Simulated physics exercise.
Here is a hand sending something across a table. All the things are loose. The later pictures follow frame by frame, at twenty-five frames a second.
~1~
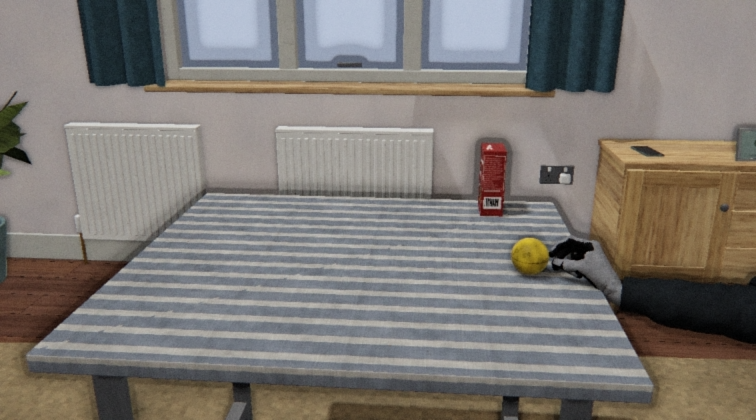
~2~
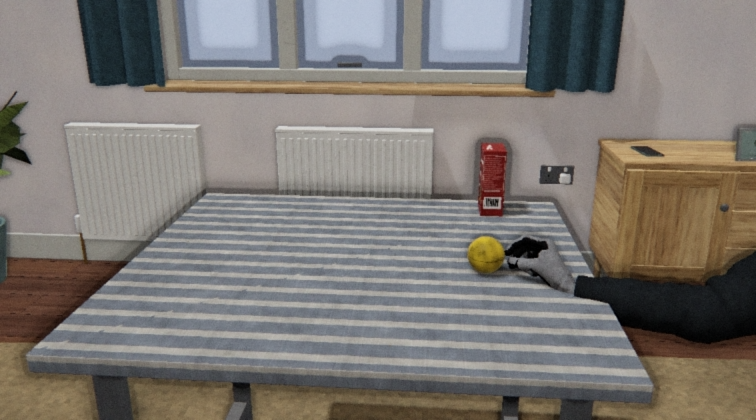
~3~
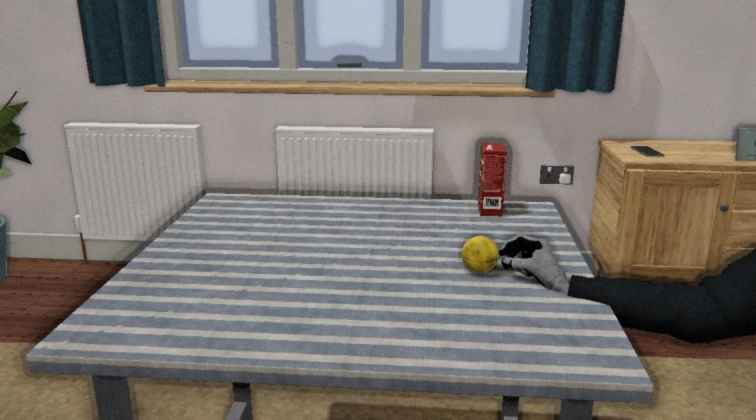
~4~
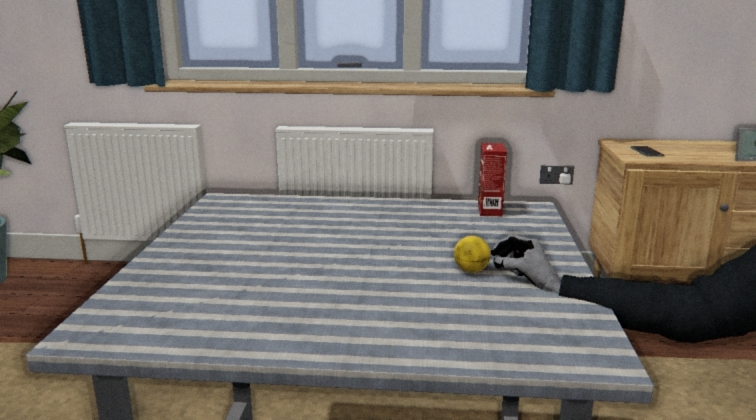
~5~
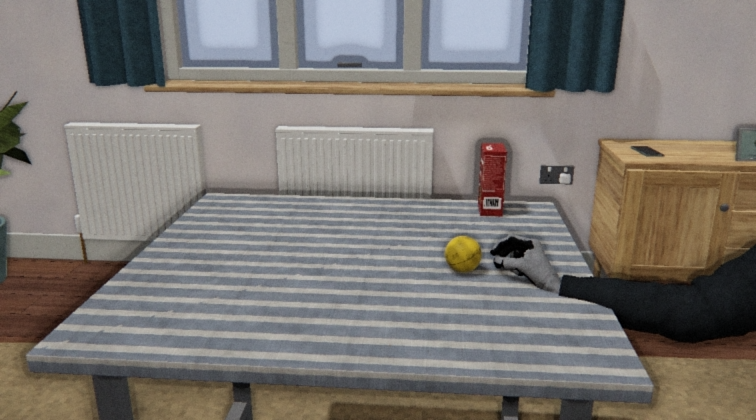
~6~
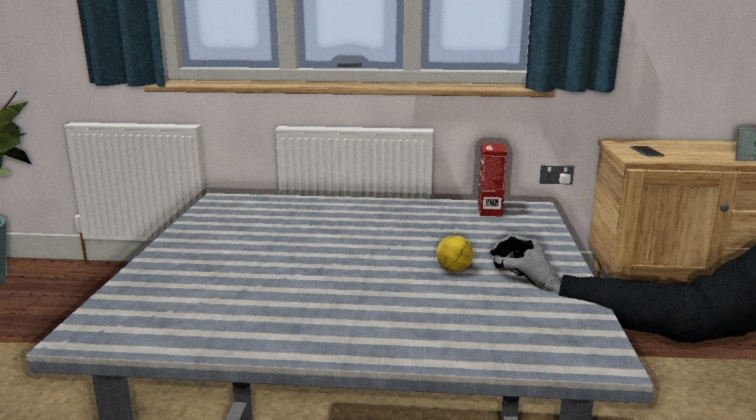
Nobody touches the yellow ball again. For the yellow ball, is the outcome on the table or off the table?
The yellow ball stays on the table.
Then, 0.10 s after the last picture, yellow ball rolled about its own width near (436, 253).
Then, 0.30 s after the last picture, yellow ball rolled well along near (407, 252).
Then, 0.50 s after the last picture, yellow ball rolled well along near (389, 252).
At rest, moved from the start, yellow ball. Seen from the same camera at the end, yellow ball near (384, 252).
